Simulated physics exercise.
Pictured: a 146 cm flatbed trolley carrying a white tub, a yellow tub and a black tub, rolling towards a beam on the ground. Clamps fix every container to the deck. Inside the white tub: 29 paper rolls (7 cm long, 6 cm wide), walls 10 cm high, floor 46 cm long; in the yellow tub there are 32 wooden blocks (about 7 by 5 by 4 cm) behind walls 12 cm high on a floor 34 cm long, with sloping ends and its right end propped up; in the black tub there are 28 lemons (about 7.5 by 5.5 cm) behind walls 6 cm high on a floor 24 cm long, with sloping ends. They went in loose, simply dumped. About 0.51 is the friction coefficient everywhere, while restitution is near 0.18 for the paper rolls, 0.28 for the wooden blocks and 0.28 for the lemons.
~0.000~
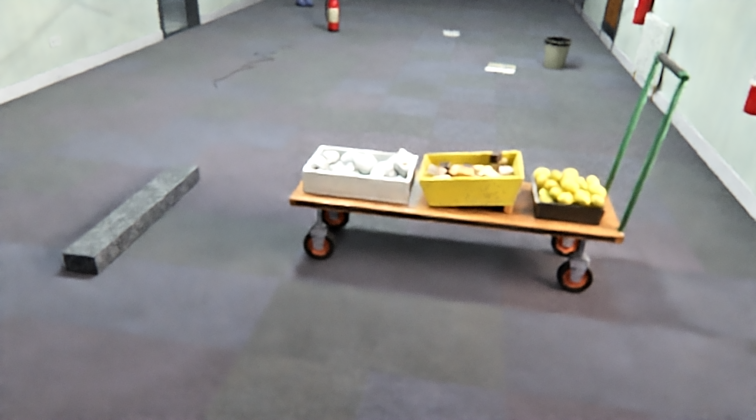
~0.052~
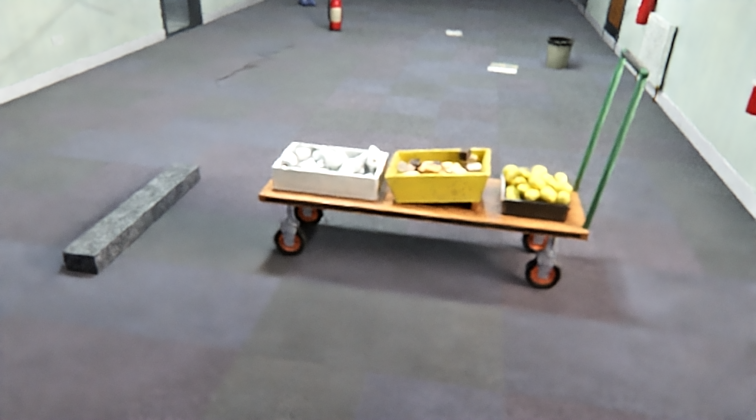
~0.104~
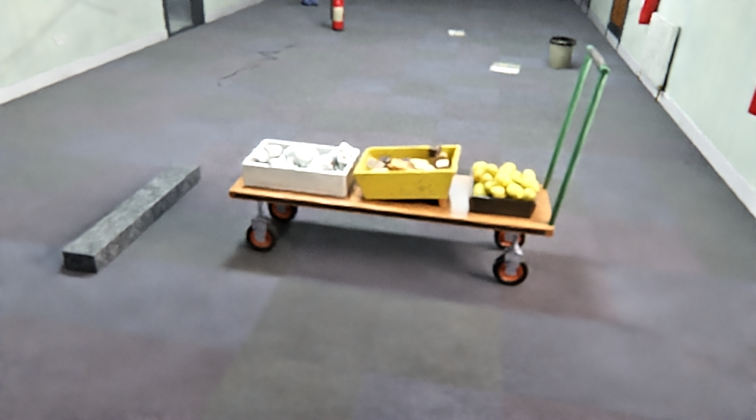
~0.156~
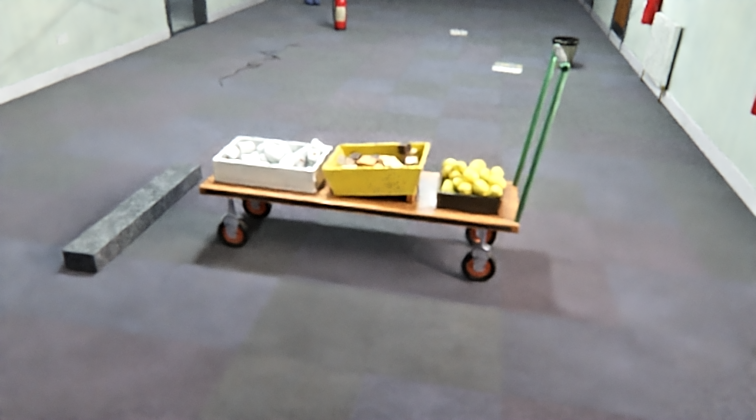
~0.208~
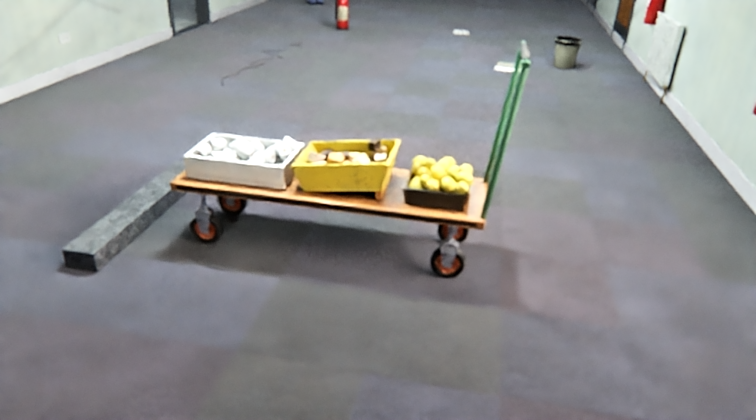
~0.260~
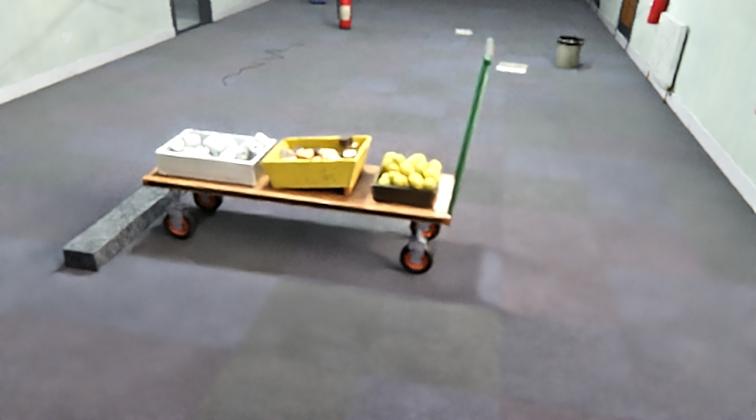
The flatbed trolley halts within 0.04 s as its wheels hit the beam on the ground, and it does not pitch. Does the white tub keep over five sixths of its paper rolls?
My guess is the spilled share will stay beneath a sixth.
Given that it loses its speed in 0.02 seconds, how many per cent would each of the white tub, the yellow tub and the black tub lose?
That way you'd get white tub at 10, yellow tub at 20, and black tub at 50 percent.
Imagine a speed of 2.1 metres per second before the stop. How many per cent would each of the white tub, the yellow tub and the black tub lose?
White tub 0 %, yellow tub 10 %, black tub 40 %.
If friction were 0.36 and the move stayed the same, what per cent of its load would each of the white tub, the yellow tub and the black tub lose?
You'd see white tub shed 10 percent, yellow tub shed 20 percent, and black tub shed 40 percent.
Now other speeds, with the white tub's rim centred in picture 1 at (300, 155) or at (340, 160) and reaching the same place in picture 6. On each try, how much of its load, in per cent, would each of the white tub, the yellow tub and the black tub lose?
Per cent lost, first try then second - white tub: 0, 10; yellow tub: 0, 20; black tub: 30, 40.
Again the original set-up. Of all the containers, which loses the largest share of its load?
That would be the black tub.
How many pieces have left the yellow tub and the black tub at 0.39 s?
Estimate at that time - yellow tub 0, black tub 8, give or take.
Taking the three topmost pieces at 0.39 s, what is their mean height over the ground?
About 56 cm.
After 0.29 s, contact.
After 0.39 s, 0 of 29 out of the white tub, 0 of 32 out of the yellow tub and 7 of 28 out of the black tub.
After 0.51 s, 1 of 29 out of the white tub, 3 of 32 out of the yellow tub and 10 of 28 out of the black tub.
After 0.74 s, 1 of 29 out of the white tub, 4 of 32 out of the yellow tub and 12 of 28 out of the black tub.
When it is over (at 1.24 s), 1 of 29 out of the white tub, 5 of 32 out of the yellow tub and 12 of 28 out of the black tub. Asked share, 1 of 29, 3 per cent.
